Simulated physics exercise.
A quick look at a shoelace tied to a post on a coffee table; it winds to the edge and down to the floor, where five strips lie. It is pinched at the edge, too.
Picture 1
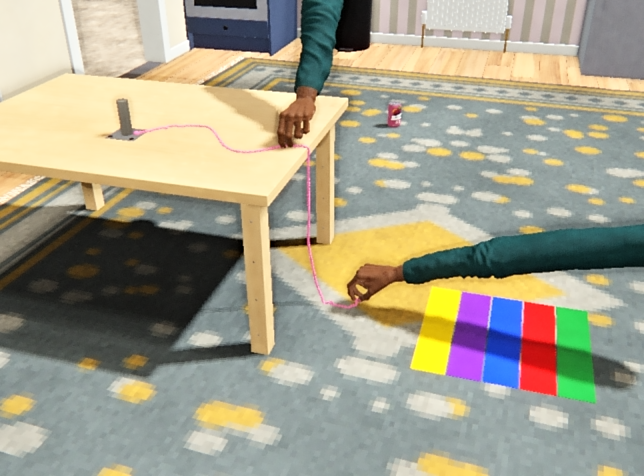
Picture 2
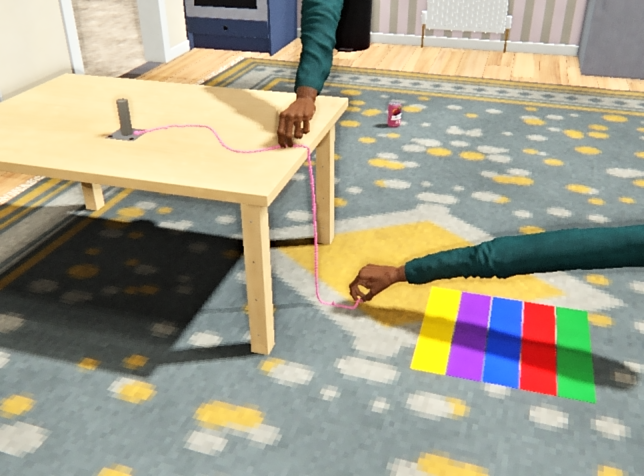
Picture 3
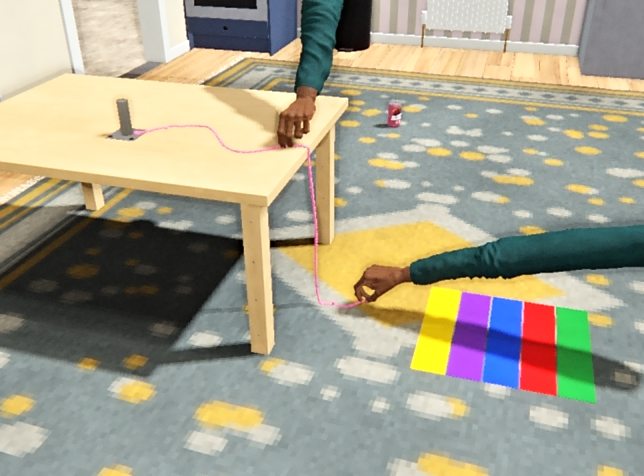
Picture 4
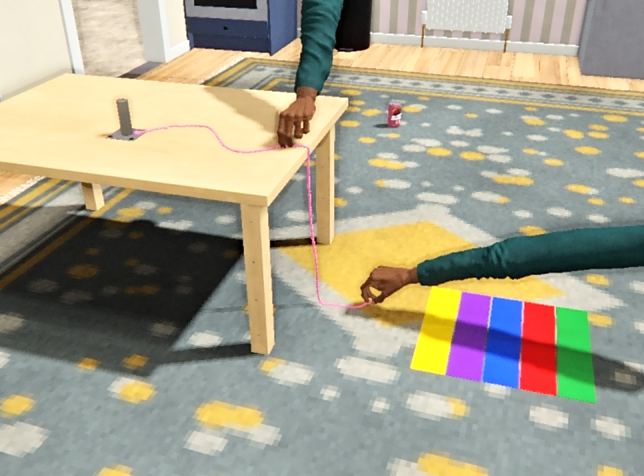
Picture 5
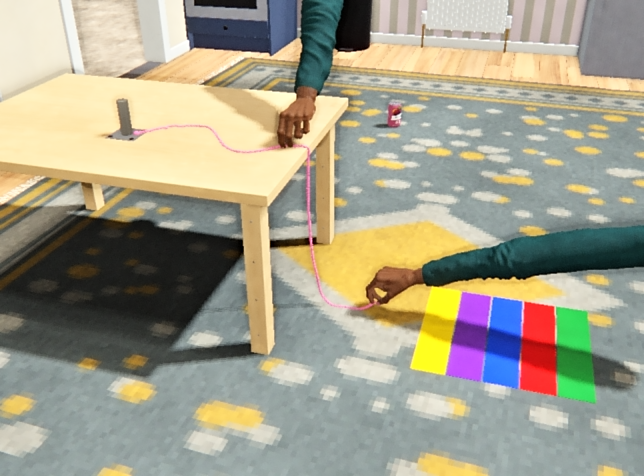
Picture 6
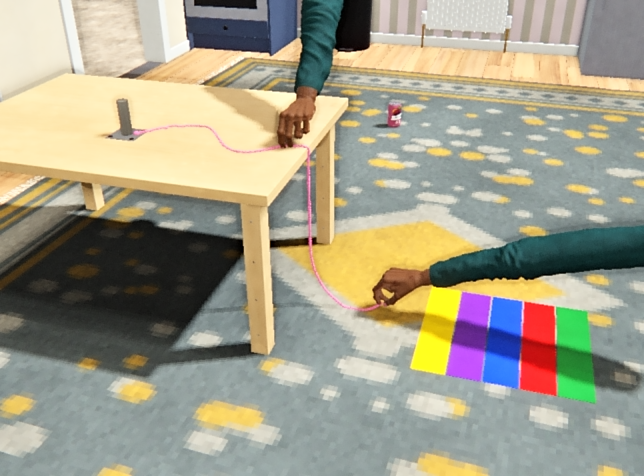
One hand pinching a pink shoelace at a coffee table's edge while another draws its lower end slightly right near coloured strips.
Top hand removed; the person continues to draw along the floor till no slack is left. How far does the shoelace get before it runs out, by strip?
As far as the red strip.
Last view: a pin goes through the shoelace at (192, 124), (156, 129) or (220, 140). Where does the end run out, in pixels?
In order: (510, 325), then (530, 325), then (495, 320).
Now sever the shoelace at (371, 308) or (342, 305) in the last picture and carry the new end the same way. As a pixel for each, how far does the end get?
Pixel positions, in order: (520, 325), (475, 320).
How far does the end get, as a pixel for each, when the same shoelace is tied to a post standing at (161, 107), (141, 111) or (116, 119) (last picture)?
Places per try: (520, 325); (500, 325); (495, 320).
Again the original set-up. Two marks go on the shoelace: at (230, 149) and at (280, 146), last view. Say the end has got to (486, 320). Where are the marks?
You'll find the first mark at (279, 144) and the second mark at (313, 174).
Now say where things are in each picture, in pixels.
In the first picture, end (357, 299); yellow (431, 355); purple (466, 361); blue (502, 368); red (538, 374); green (576, 381).
In the second picture, end (359, 299); shoelace through (166, 128) (216, 134) (259, 151) (311, 171) (316, 235) (318, 297).
In the third picture, end (364, 300).
In the fourth picture, end (370, 301); shoelace through (166, 128) (216, 134) (259, 151) (308, 171) (312, 235) (318, 297).
In the fifth picture, end (375, 302).
In the sixth picture, end (382, 303); shoelace through (166, 128) (216, 134) (259, 151) (308, 171) (310, 235) (329, 294).
Early on, end near (486, 320); over purple.
Midway, end near (520, 326); over blue.
At the end of the slack, end near (540, 329); over red. The end stops over the red strip.
